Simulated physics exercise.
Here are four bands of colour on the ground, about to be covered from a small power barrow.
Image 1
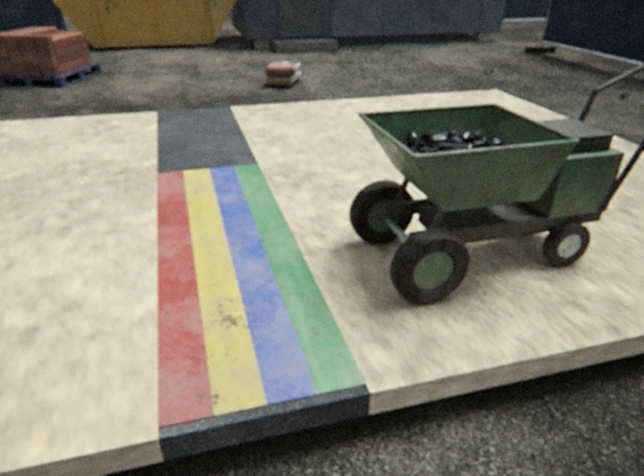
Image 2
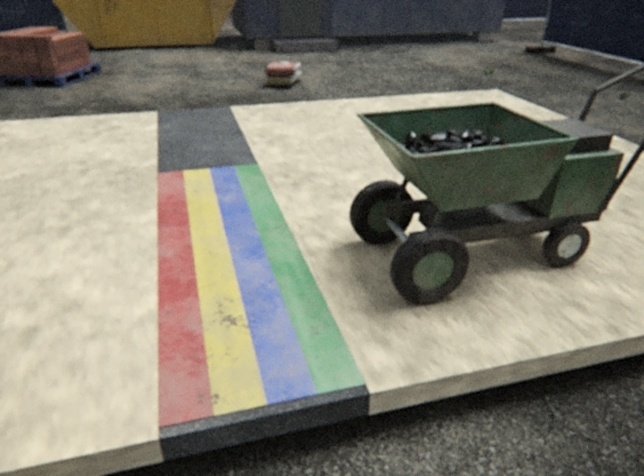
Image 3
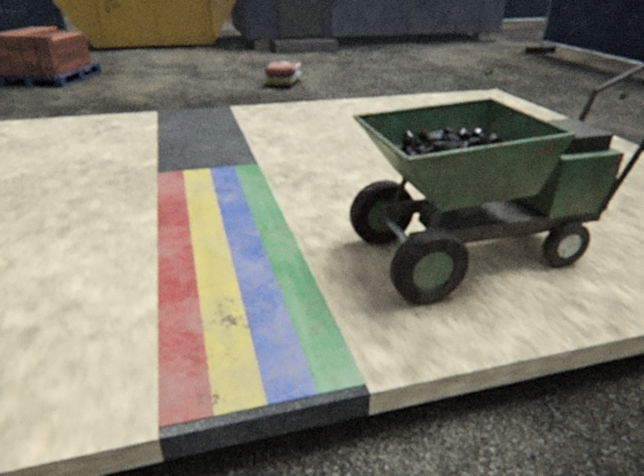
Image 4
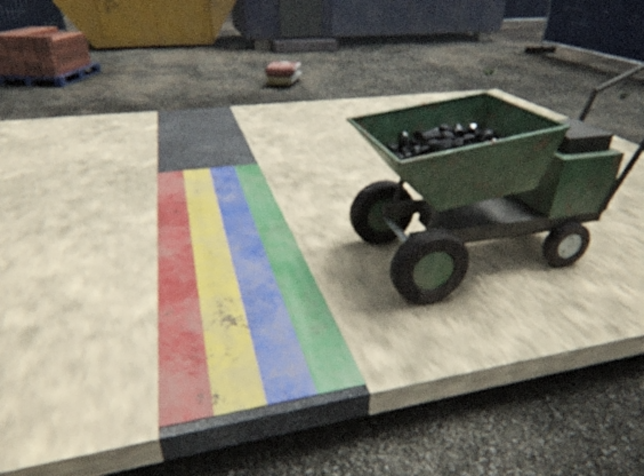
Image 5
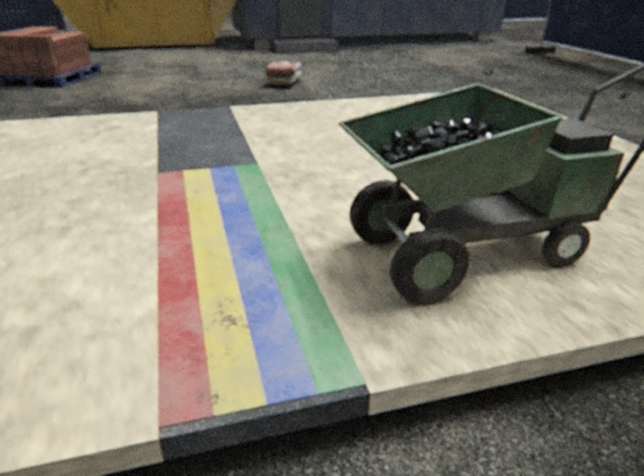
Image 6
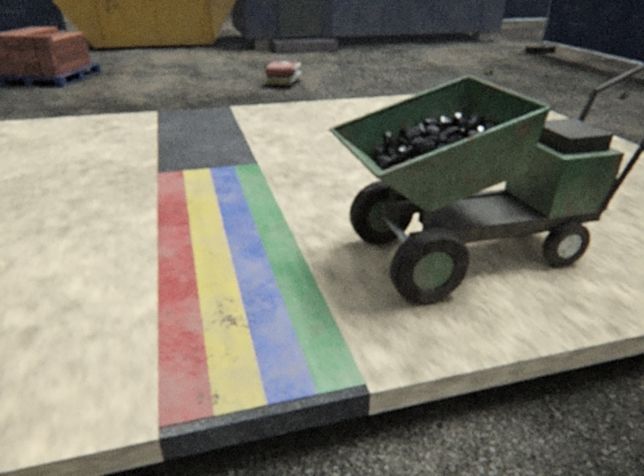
On a pale slab beside coloured stripes, a green barrow's loaded skip gradually tilts leftward.
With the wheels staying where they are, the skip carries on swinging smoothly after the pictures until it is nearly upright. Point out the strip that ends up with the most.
The blue one ends up with the most.
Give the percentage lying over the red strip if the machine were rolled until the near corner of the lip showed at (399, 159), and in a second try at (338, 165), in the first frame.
Roughly 20 percent first, then roughly 30 percent.
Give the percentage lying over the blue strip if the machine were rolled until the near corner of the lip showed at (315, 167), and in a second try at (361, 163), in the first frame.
0 % and 10 %.
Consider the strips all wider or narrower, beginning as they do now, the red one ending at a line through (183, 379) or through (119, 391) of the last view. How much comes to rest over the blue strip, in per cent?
Roughly 30 per cent first, then 40 per cent.
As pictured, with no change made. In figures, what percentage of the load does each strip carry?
The green strip takes 20 per cent, the blue strip 40, the yellow strip 20 and the red strip 10.
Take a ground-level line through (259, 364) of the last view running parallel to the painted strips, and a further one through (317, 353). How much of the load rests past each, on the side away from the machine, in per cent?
In order: 40 percent, then 80 percent.
Shortly afterwards, skip tipped steeply; the whole lot in the skip.
Next, skip tipped right over; the bulk in the skip; only a few over the green strip; a little over the blue strip.
Some moments later, skip tipped right over; near a quarter in the skip; a little over the green strip; near a third over the blue strip; near a quarter over the yellow strip; a little over the red strip; only a few off the paint.
In the end, skip tipped right over; a little in the skip; near a quarter over the green strip; near a third over the blue strip; near a quarter over the yellow strip; a little over the red strip; a little off the paint.
